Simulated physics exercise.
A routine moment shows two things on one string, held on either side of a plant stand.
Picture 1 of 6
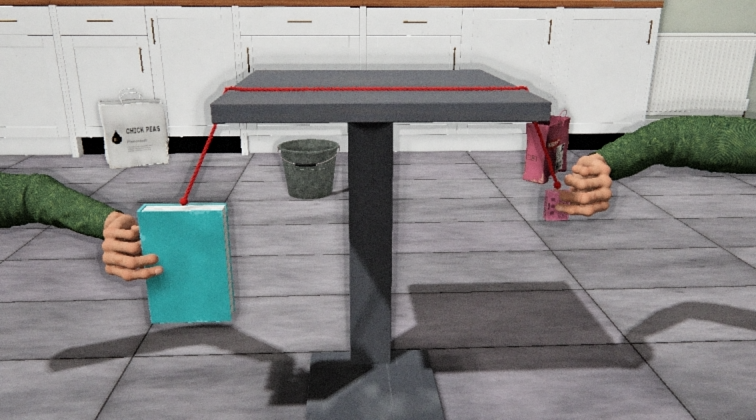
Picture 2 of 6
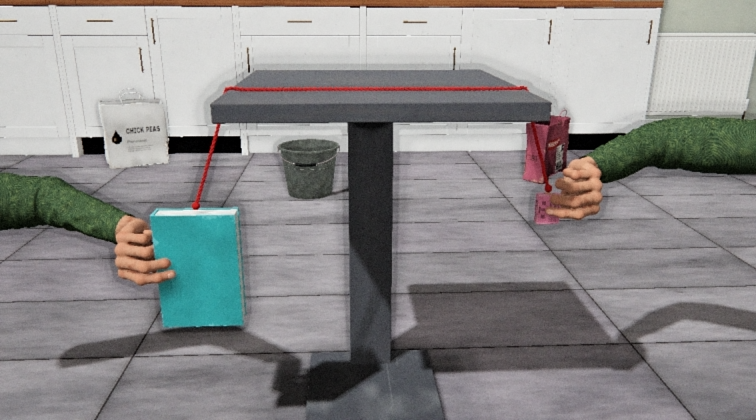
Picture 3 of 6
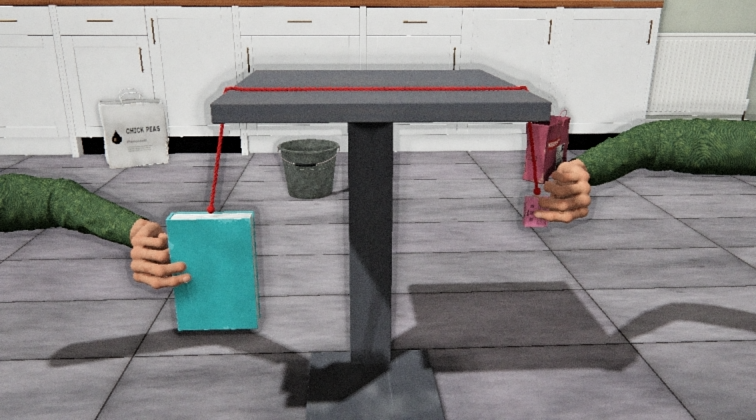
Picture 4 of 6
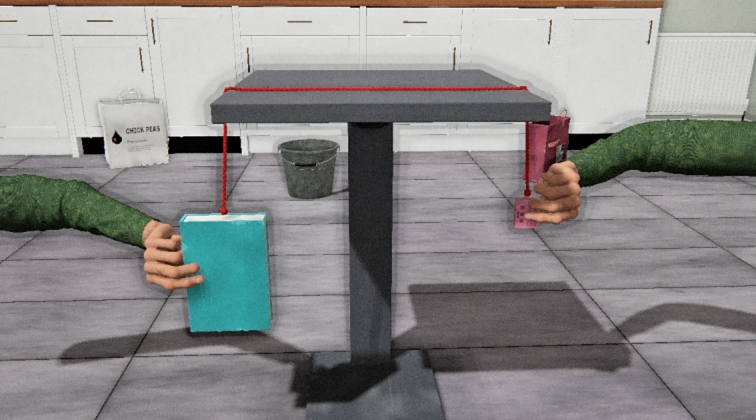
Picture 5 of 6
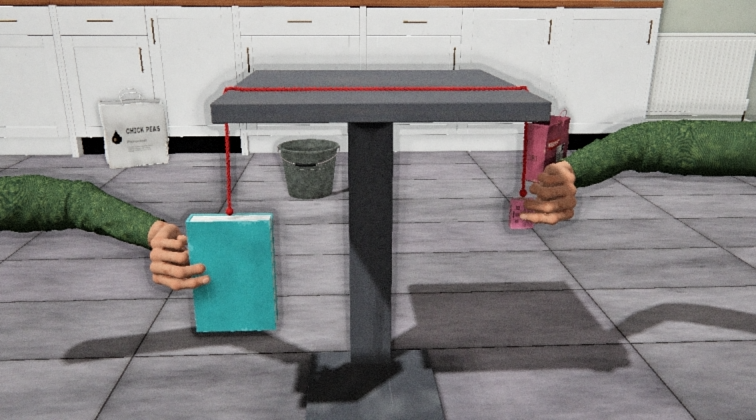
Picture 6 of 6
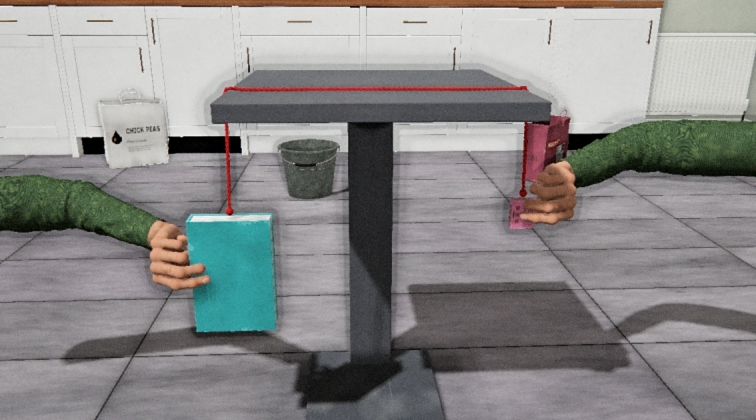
In a kitchen with white cupboards and grey floor tiles, seen straight on by a still camera, a dark grey pedestal stand has a red string laid across its top. A hand in a green sleeve grips a teal book tied at the left end, while another holds a small pink box at the right. Both hands move their objects slightly inward and down, the slanting string ends becoming upright, then stay nearly motionless.
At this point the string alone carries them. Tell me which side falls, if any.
Watch this: It heads off leftwards.
Then, 0.42 s past the final frame, left book down on the floor near (234, 407); right matchbox pulled up onto the top.
Then, 0.86 s past the final frame, left book down on the floor near (249, 408); right matchbox down on the floor.
When it is over, left book down on the floor near (249, 408); right matchbox down on the floor. The string drops leftwards.
